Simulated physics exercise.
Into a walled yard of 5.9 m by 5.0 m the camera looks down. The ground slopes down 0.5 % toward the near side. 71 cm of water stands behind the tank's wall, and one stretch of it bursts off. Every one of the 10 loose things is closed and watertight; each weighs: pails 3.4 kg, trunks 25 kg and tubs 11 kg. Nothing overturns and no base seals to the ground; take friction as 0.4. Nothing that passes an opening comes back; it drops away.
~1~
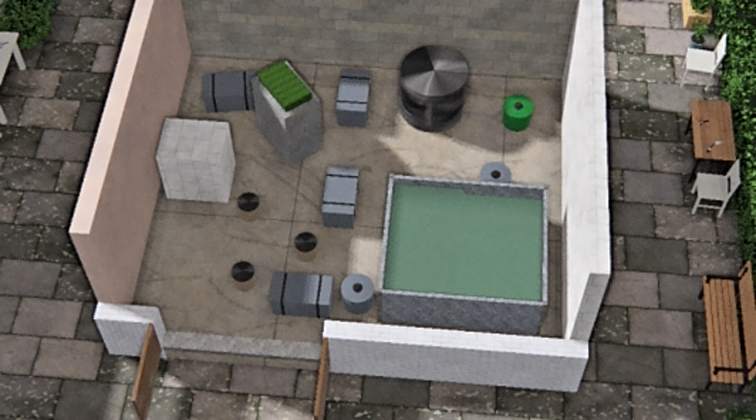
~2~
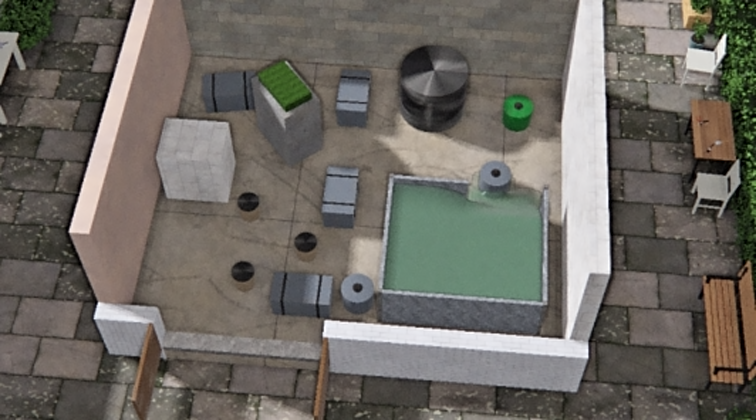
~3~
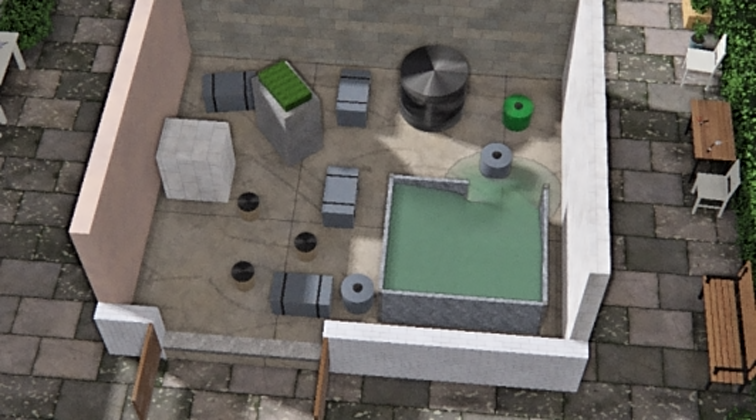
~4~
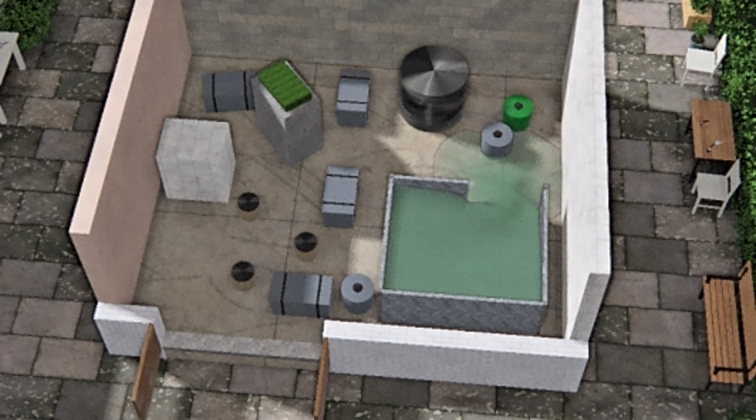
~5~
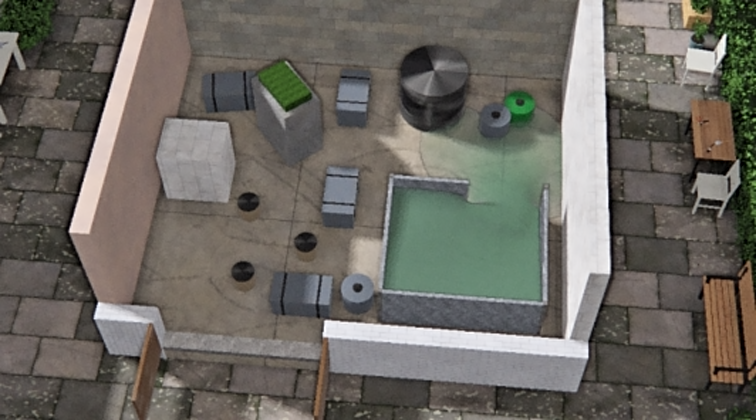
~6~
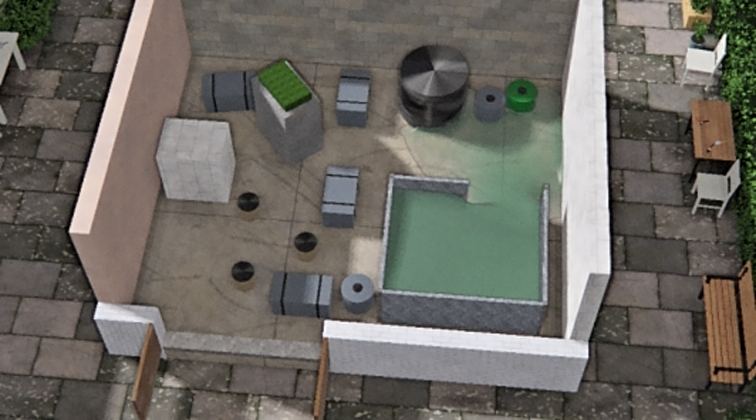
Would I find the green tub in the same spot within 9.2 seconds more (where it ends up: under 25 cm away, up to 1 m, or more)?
It finishes a long distance off.
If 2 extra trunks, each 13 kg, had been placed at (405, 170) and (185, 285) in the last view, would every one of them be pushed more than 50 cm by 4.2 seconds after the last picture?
In sequence: Beyond it, then within it.
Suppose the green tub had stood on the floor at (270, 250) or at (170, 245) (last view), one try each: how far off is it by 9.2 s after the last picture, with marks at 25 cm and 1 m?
First it is swept away, then it is swept away.
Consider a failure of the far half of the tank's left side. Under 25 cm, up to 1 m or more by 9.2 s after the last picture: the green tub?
Note: Green tub essentially stationary.
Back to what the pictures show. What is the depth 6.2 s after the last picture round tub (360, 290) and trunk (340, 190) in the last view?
About 4 and 8 cm.
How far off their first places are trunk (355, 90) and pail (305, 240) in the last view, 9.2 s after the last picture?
First 200 cm, then 120 cm.
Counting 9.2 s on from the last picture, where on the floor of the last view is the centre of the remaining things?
Mean position approx. (312, 206).
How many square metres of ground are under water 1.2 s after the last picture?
I'd put it close to 11.5 m2.
Then, 1.2 s after the last picture the green tub is near (498, 58), 0.7 m from its start, afloat; 0 of 10 are out; 2 afloat.
Then, 3.8 s after the last picture the green tub is near (485, 108), 0.6 m from its start, afloat; 0 of 10 are out; 3 afloat.
Then, 6.2 s after the last picture the green tub is near (337, 136), 2.8 m from its start, afloat; 0 of 10 are out; 8 afloat.
Then, 9.2 s after the last picture the green tub is near (304, 263), 4.2 m from its start, afloat; 3 of 10 are out; 6 afloat.
